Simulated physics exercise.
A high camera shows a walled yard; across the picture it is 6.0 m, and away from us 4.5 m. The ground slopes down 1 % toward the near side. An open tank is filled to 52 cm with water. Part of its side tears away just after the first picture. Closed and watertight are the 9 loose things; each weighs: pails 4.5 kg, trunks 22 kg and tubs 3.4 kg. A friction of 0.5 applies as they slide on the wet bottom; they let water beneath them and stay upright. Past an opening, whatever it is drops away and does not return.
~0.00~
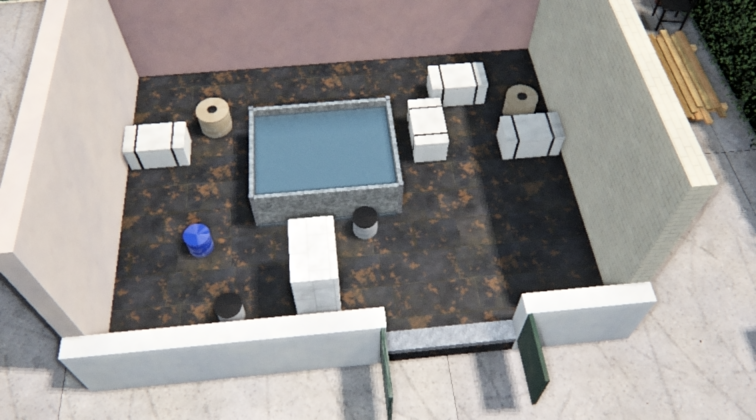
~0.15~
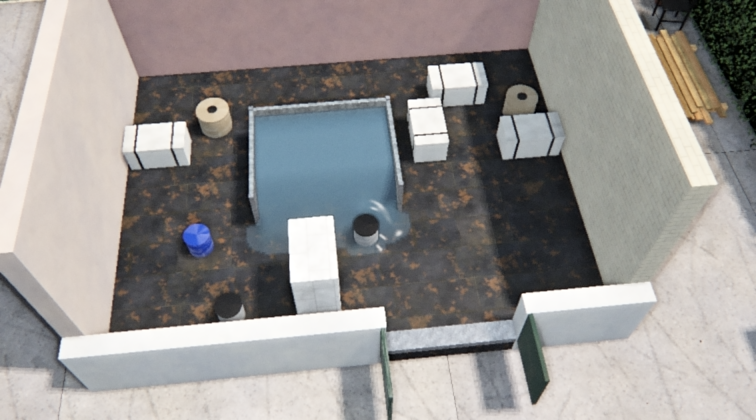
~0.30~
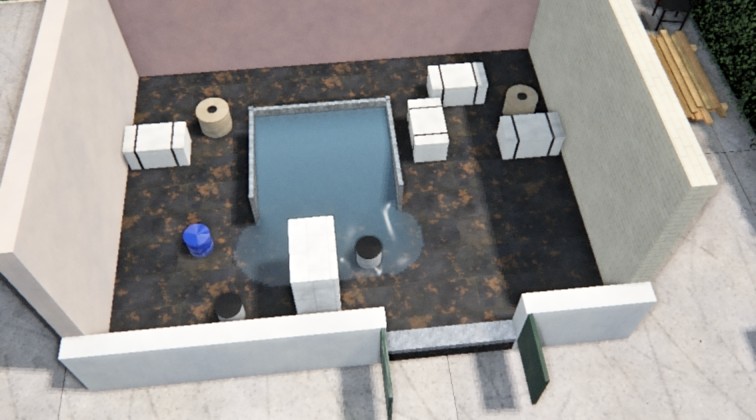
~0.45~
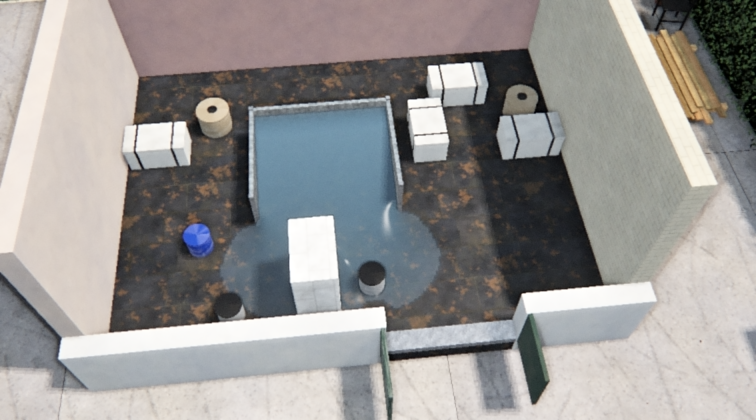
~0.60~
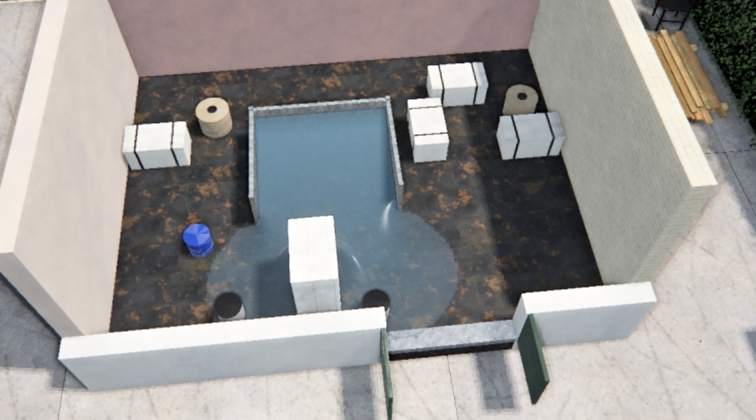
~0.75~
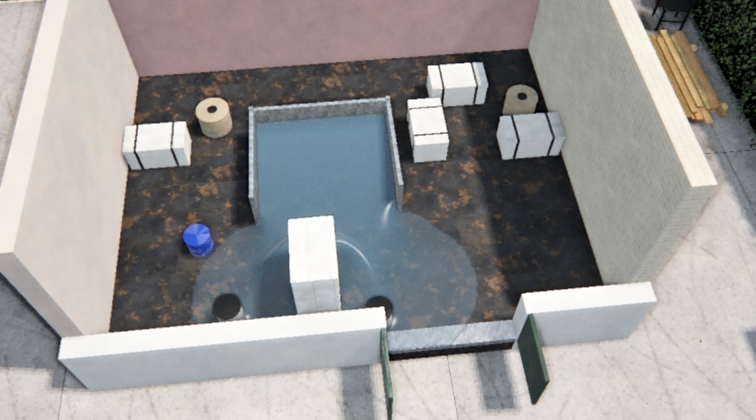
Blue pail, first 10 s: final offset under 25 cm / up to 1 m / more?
I think it's going to budge a little.
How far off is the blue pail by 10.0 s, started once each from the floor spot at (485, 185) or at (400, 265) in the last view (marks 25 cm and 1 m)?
At the first spot it keeps its position; at the second it winds up far off.
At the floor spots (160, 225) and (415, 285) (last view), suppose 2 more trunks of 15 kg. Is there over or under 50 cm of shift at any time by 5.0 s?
Lab note - in order: Above threshold / above threshold.
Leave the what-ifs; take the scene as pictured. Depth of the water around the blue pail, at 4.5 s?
About 3 cm.
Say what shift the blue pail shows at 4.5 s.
By then it has shifted roughly 50 cm.
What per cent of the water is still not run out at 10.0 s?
Roughly 60 percent.
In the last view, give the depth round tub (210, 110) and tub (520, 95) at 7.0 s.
About 2 and 0 cm.
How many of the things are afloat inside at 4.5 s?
At that moment 1.
After 2.0 s the blue pail is near (196, 234), 0.0 m from its start, aground; 1 of 9 are out; 1 afloat.
After 4.5 s the blue pail is near (196, 200), 0.5 m from its start, aground; 1 of 9 are out; 1 afloat.
After 7.0 s the blue pail is near (194, 196), 0.6 m from its start, aground; 1 of 9 are out; 1 afloat.
After 10.0 s the blue pail is near (194, 196), 0.6 m from its start, aground; 1 of 9 are out; 1 afloat.
